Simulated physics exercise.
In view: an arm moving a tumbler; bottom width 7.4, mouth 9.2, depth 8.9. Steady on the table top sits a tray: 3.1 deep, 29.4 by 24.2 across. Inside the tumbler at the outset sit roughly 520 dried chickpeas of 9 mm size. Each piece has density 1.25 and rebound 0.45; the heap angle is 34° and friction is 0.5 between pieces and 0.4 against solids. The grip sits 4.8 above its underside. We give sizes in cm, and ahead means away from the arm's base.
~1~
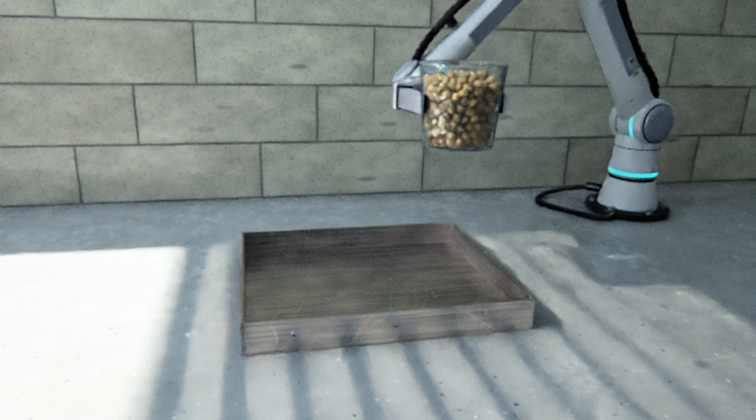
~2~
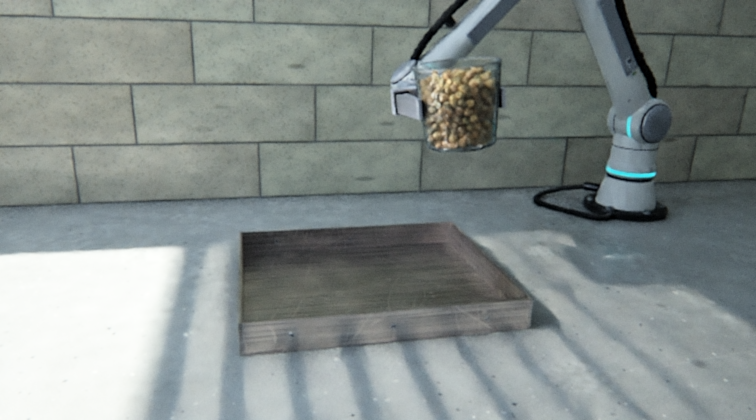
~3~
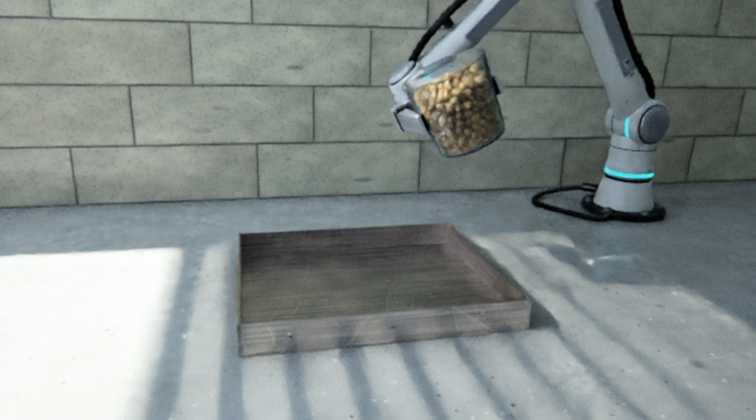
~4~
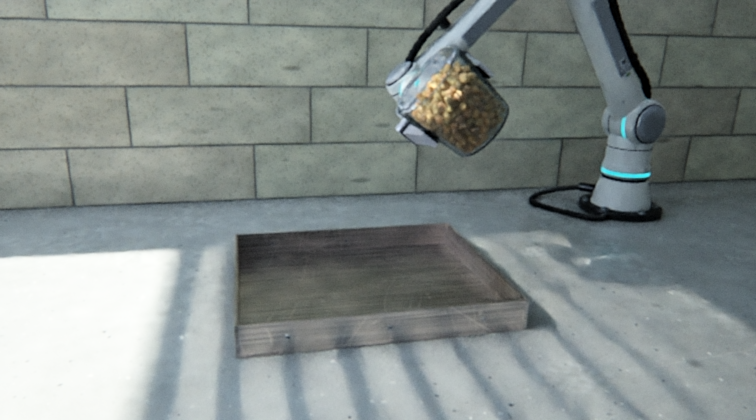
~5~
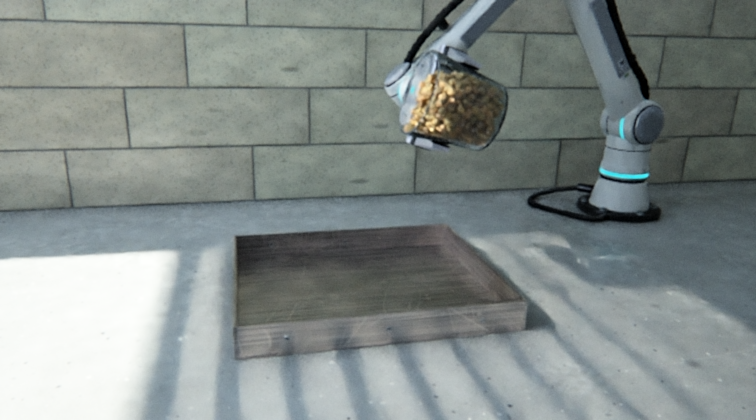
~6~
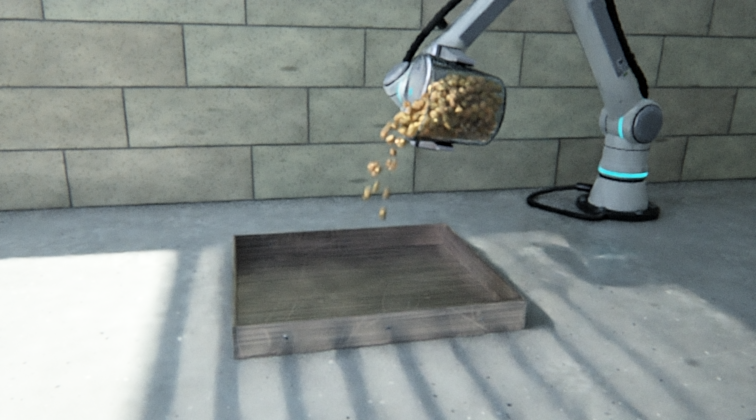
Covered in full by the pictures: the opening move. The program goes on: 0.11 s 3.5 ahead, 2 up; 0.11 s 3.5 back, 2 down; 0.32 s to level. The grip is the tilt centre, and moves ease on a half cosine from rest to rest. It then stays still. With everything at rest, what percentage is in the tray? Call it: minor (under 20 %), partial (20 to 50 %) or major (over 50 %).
My call is major.
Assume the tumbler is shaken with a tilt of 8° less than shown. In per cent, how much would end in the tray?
Near 60 %.
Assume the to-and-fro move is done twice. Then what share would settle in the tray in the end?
About 85 %.
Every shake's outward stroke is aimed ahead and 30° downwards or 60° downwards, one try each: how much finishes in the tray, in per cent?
Near 45 and 25 percent respectively.
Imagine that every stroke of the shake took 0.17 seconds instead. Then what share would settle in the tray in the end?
About 40 per cent in that case.
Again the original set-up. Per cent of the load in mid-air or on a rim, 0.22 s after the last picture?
I'd put it near 40 per cent.
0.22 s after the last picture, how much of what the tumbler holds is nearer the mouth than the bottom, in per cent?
Close to 100 in a hundred.
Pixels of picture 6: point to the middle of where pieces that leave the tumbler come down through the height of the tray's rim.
Around (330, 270).
Then, 0.22 s on, tilted 79° forward, highest piece 23 above the table; 283 in the tumbler, 25 in the tray, 209 in flight or on a rim.
Then, 0.43 s on, tilted 20° forward, highest piece 25 above the table; 377 in the tray, 132 in the tumbler, 1 on the table or floor, 7 in flight or on a rim.
Then, 0.74 s on, level, highest piece 23 above the table; 381 in the tray, 131 in the tumbler, 5 on the table or floor.
Then, 1.79 s on, level, highest piece 22 above the table; 381 in the tray, 131 in the tumbler, 5 on the table or floor.
In the end, 381 in the tray, 131 in the tumbler, 5 on the table or floor. That is 74 % in the tray.
